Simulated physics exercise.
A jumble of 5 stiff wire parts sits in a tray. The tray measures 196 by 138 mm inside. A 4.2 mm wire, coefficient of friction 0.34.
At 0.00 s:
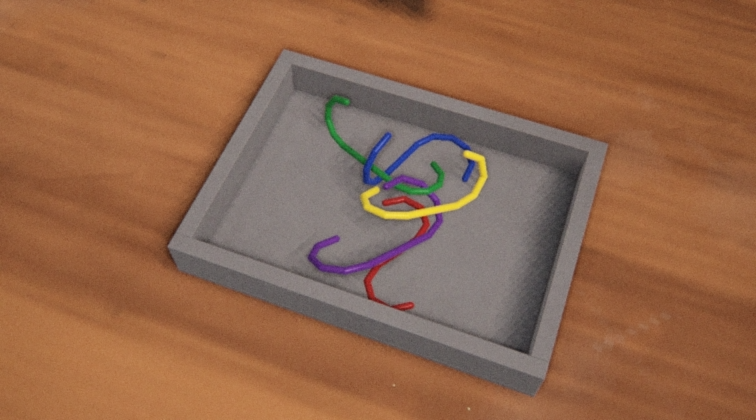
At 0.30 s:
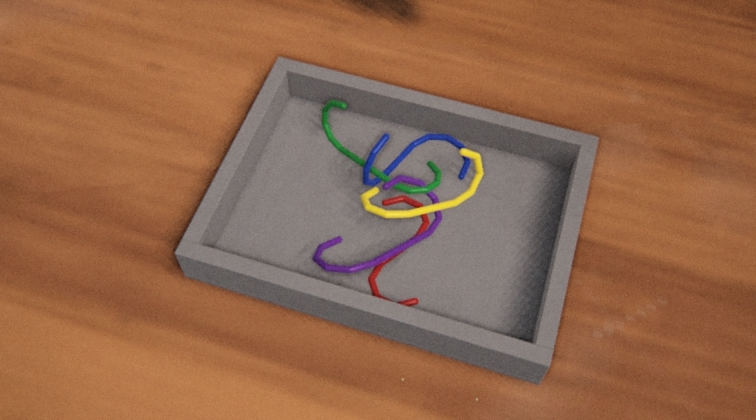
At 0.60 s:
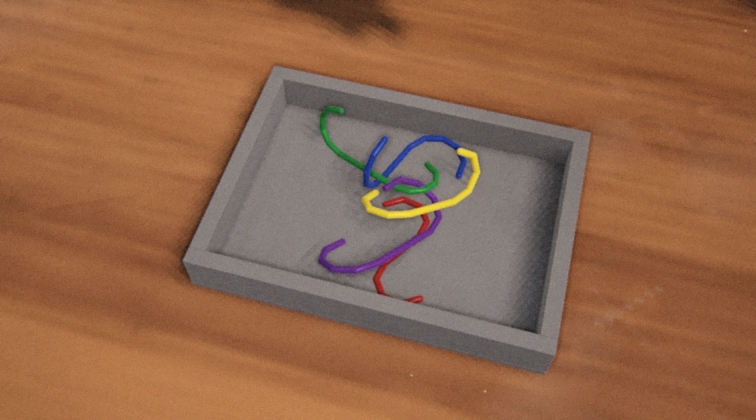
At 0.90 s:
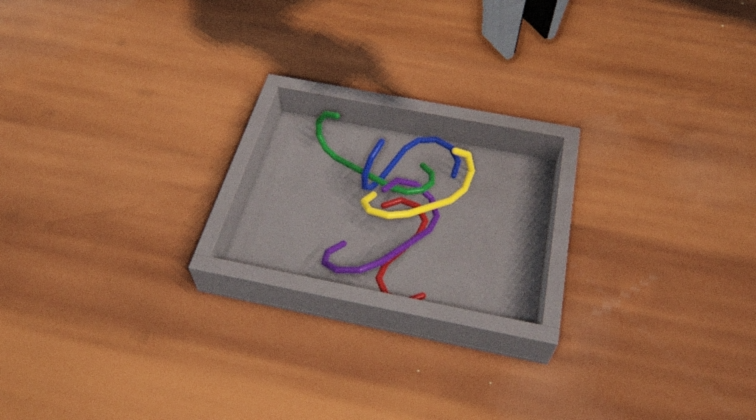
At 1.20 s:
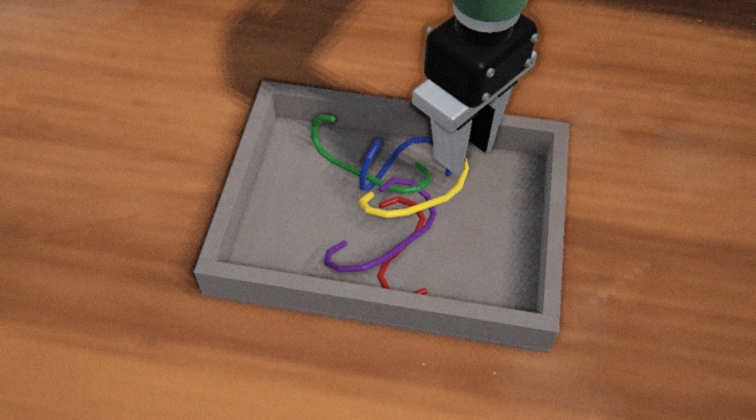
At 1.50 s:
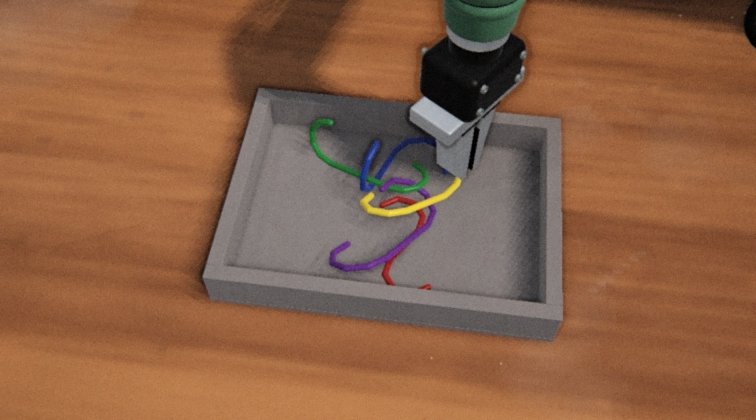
The video shows a gray tray of tangled colored hooks on a wooden surface as the view shifts slightly, then a robotic gripper comes down from the top right and closes on the yellow hook at its upper right end.
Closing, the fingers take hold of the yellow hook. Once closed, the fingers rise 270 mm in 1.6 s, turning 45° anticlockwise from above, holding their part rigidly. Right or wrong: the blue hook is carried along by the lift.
Wrong.
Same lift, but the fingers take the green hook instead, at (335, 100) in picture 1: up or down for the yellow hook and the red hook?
I'd say the yellow hook rises, while the red hook sinks.
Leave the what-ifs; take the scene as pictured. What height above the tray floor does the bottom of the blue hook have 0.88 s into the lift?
I'd say close to 0 mm.
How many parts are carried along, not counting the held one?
Altogether I count 0.
By 1.98 s, lowest point more than 20 mm over the tray floor, yellow hook 58 mm.
By 2.38 s, lowest point more than 20 mm over the tray floor, yellow hook 158 mm.
By 3.10 s, lowest point more than 20 mm over the tray floor, yellow hook 272 mm.
Finally, hanging yellow hook 272 mm; the other 4 are down.
